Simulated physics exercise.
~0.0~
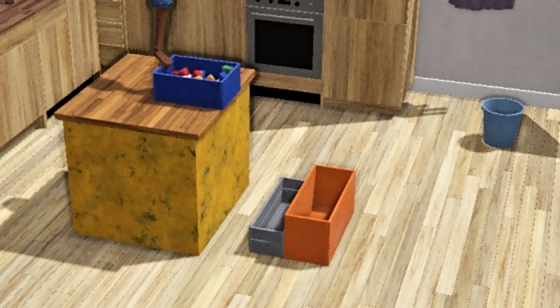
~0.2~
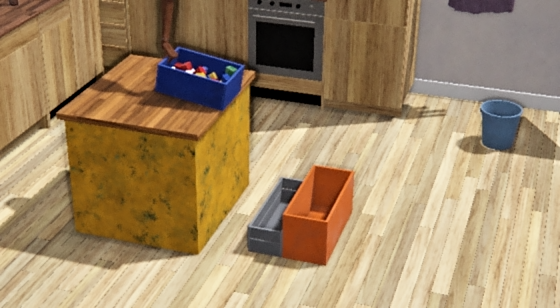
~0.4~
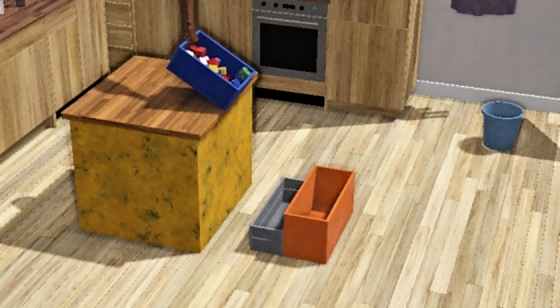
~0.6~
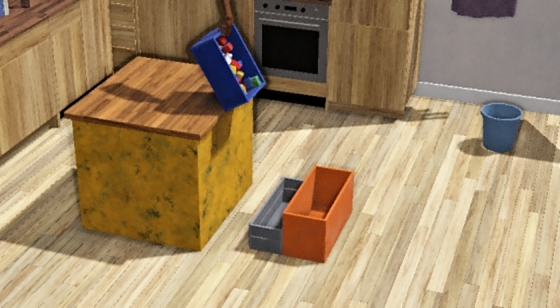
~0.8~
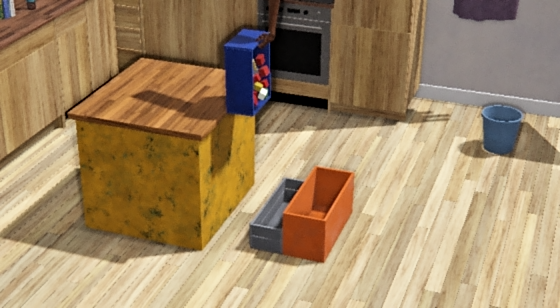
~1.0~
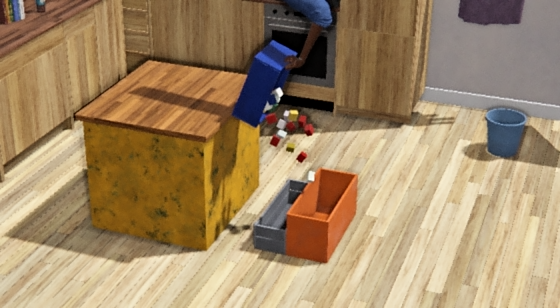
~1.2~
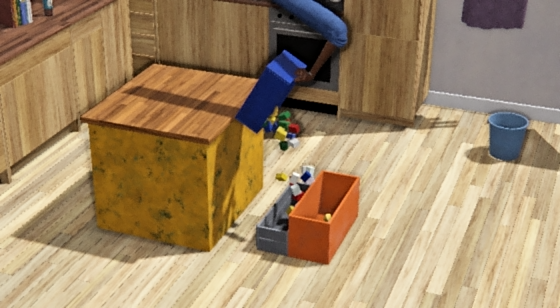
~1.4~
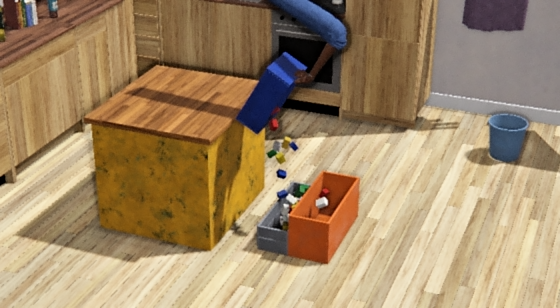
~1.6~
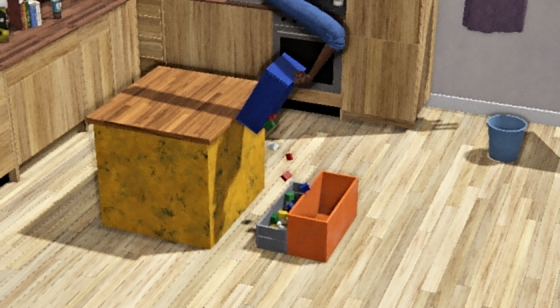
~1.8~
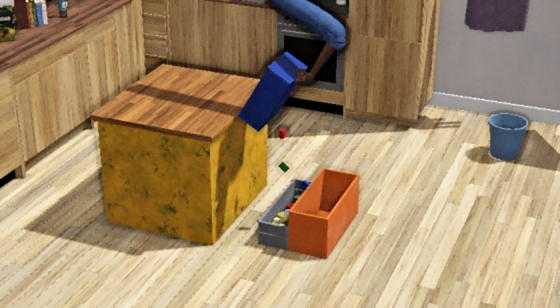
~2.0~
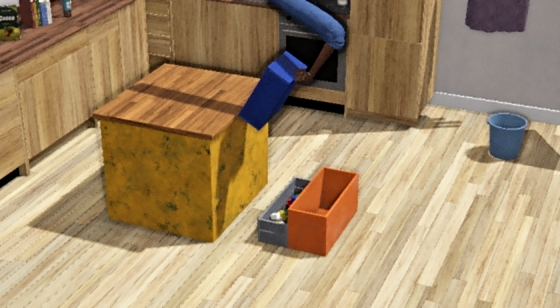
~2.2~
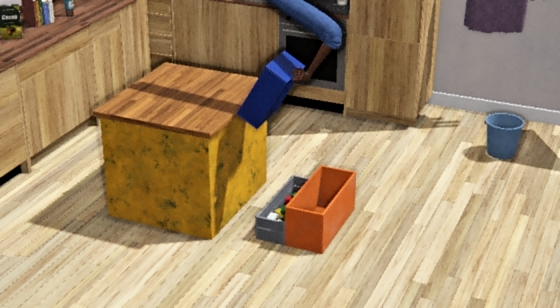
In a wooden-floored kitchen, an arm tipped a blue crate of colourful toy bricks over the end of a yellow-sided bench until they tumbled toward two totes, and it stayed tilted as bricks settled in the grey one beside the orange one.
